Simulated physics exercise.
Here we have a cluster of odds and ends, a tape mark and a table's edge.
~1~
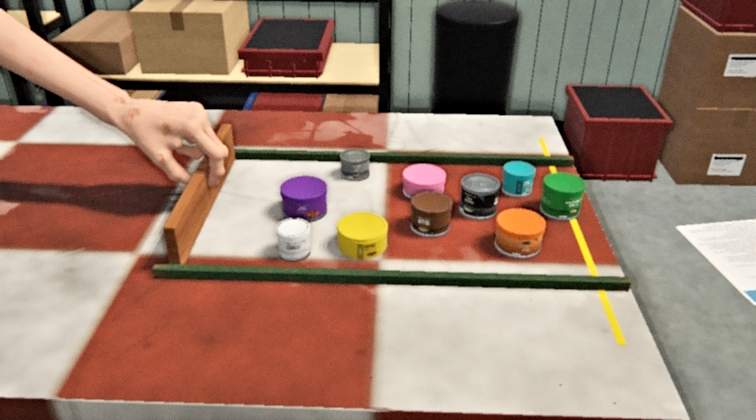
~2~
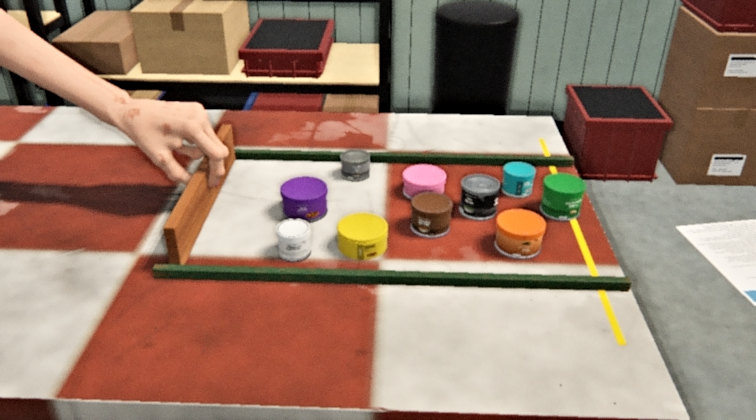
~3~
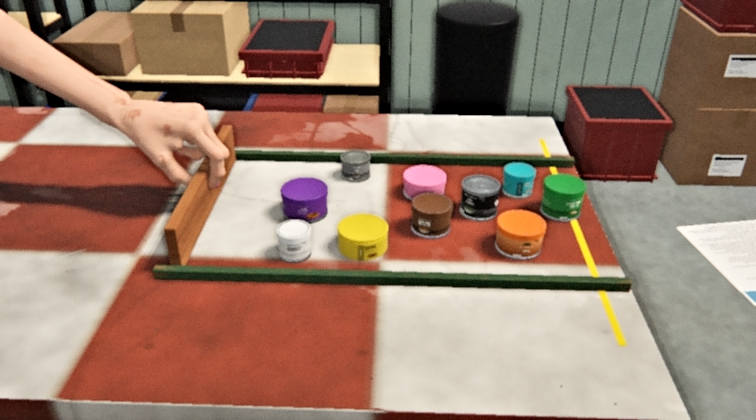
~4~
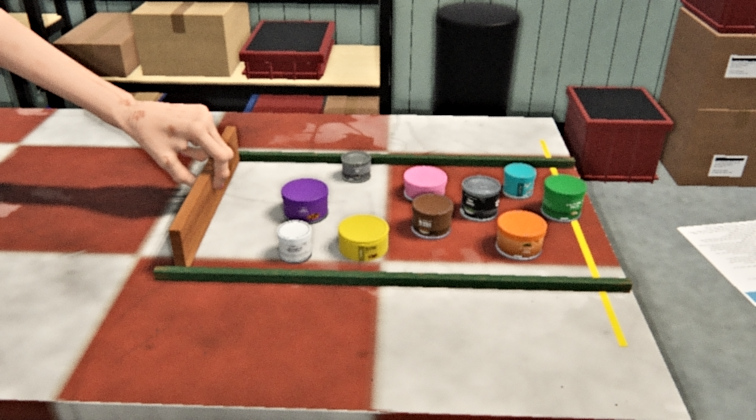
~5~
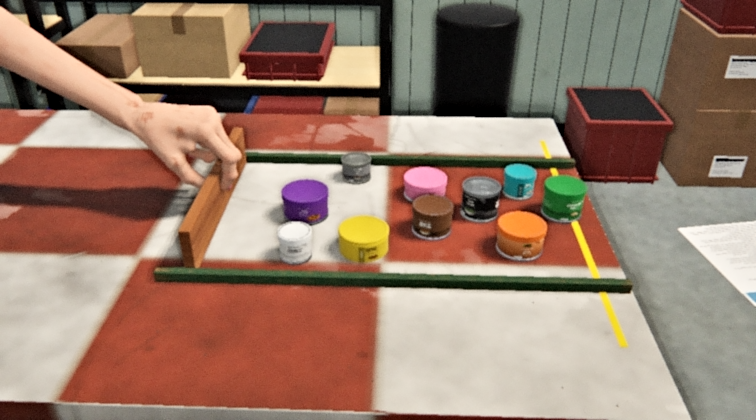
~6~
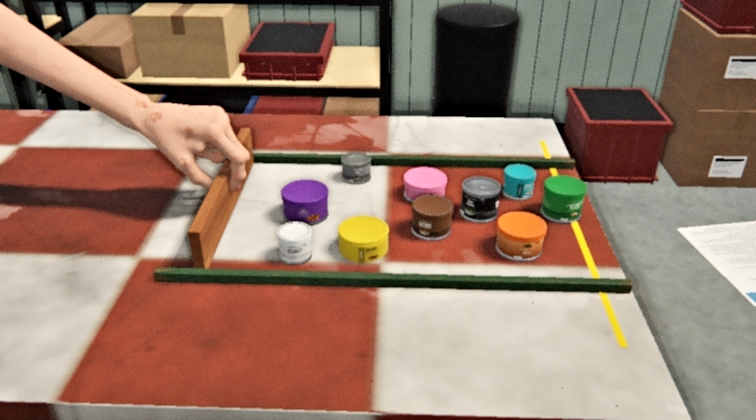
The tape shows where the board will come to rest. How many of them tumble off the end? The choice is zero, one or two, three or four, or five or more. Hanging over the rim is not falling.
In the end the number that fall off is five or more.
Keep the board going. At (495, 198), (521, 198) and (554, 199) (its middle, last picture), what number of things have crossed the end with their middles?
In that order 0, 1 and 5.
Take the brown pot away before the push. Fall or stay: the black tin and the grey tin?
The black tin comes down, the grey tin holds on.
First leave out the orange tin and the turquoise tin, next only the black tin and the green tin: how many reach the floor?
First 3, then 3.
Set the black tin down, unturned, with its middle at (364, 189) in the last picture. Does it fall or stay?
Then it stays on.
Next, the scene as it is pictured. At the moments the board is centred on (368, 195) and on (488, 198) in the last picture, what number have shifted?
5 and 10.
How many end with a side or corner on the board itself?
5 of them.
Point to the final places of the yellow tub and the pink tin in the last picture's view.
The yellow tub at (611, 240), the pink tin at (585, 186).
A little later, none off yet; green tin at rest near (563, 199); turquoise tin at rest near (519, 182); orange tin at rest near (520, 237).
Next, none off yet; green tin shifted about its own width near (601, 204); turquoise tin shifted about its own width near (553, 175); orange tin shifted about its own width near (592, 246).
When it is over, the number that fall off is five or more; down, brown pot, black tin, orange tin, turquoise tin and green tin.
